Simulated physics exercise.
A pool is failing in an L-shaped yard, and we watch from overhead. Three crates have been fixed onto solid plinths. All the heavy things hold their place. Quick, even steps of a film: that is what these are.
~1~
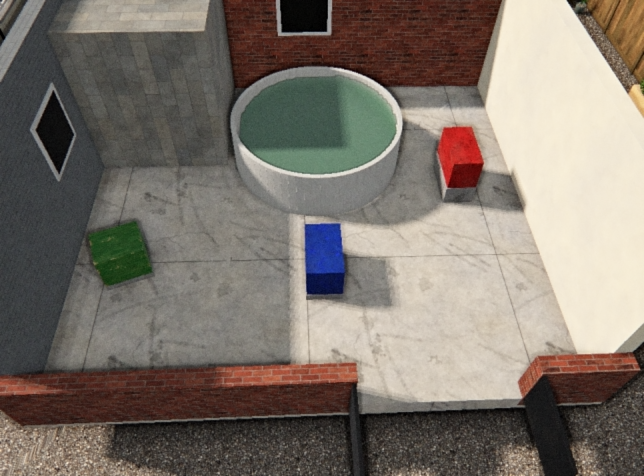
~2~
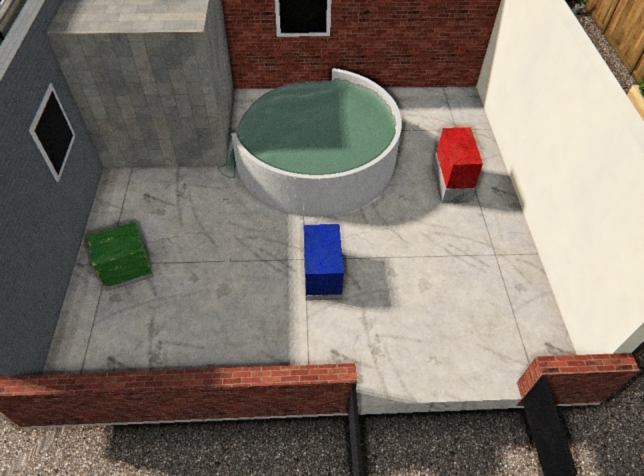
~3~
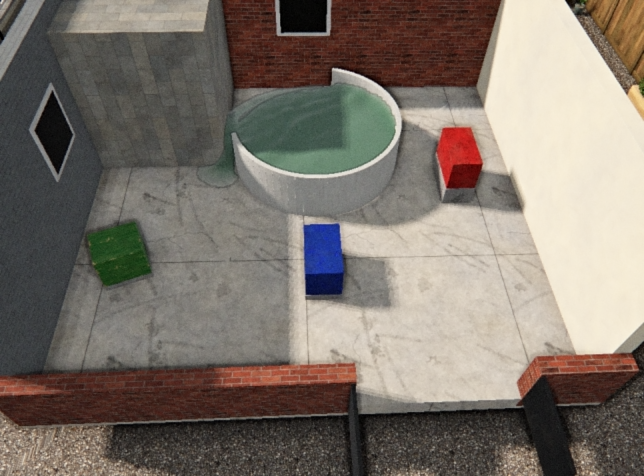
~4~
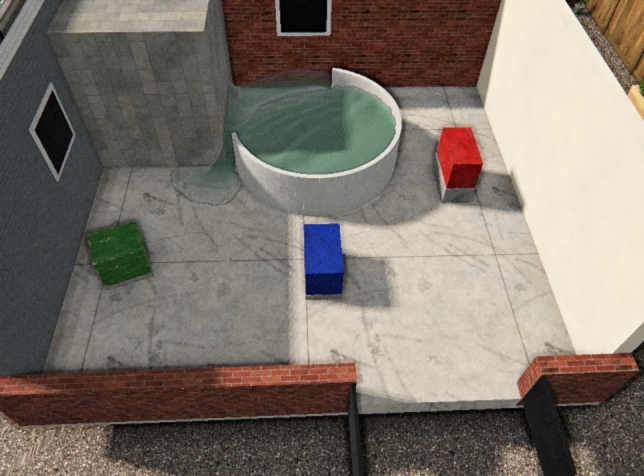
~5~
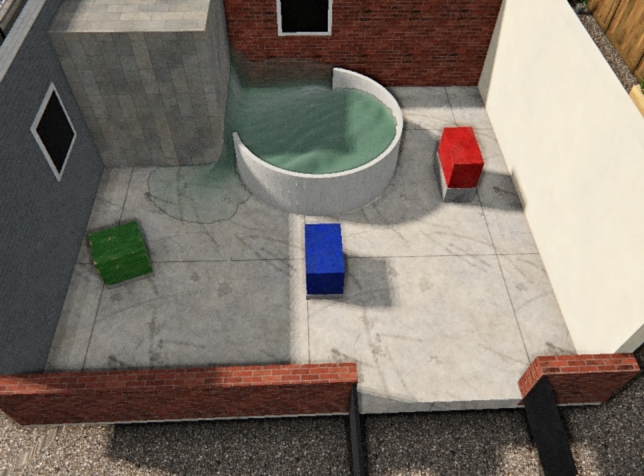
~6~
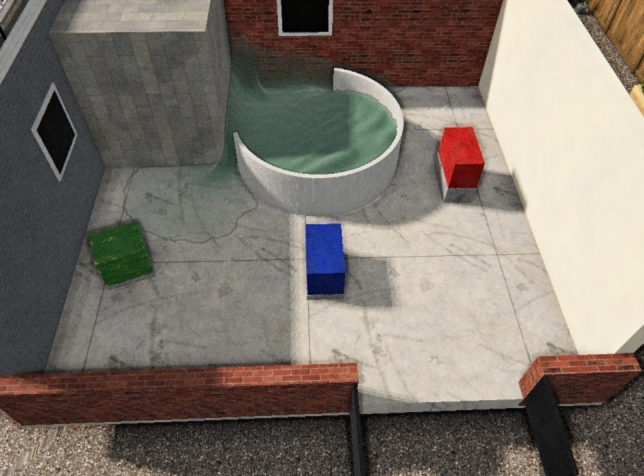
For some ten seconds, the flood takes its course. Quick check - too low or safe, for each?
Green crate too low; red crate safe; blue crate safe.
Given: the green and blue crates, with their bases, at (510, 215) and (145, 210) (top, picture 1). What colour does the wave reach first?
Answer: The crate marked blue.
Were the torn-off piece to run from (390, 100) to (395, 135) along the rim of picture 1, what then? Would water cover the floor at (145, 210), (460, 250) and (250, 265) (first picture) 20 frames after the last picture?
As listed: Clear, awash, dry.
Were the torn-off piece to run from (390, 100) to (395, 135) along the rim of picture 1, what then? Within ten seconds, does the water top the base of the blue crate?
Blue remains dry.
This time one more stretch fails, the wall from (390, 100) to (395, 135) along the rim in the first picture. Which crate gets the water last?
Answer: The one in green.
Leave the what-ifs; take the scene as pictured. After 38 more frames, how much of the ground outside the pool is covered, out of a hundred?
That should be about 90 %.
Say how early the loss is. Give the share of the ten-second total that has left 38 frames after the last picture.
Near 20 in a hundred.
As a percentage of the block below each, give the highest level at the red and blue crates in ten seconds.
I'd say 60 per cent for the first one and 70 per cent for the second.
A moment on, water covers 35 % of the floor; the green crate water round its plinth, the red crate not reached, the blue crate not reached.
Next, water covers 45 % of the floor; the green crate water round its plinth, the red crate water round its plinth, the blue crate water round its plinth.
Then, water covers 65 % of the floor; the green crate water round its plinth, the red crate water round its plinth, the blue crate water round its plinth.
Later, water covers 90 % of the floor; the green crate water round its plinth, the red crate water round its plinth, the blue crate water round its plinth.
In the end, water covers 100 % of the floor; the green crate was topped, the red crate stayed above the water, the blue crate stayed above the water.
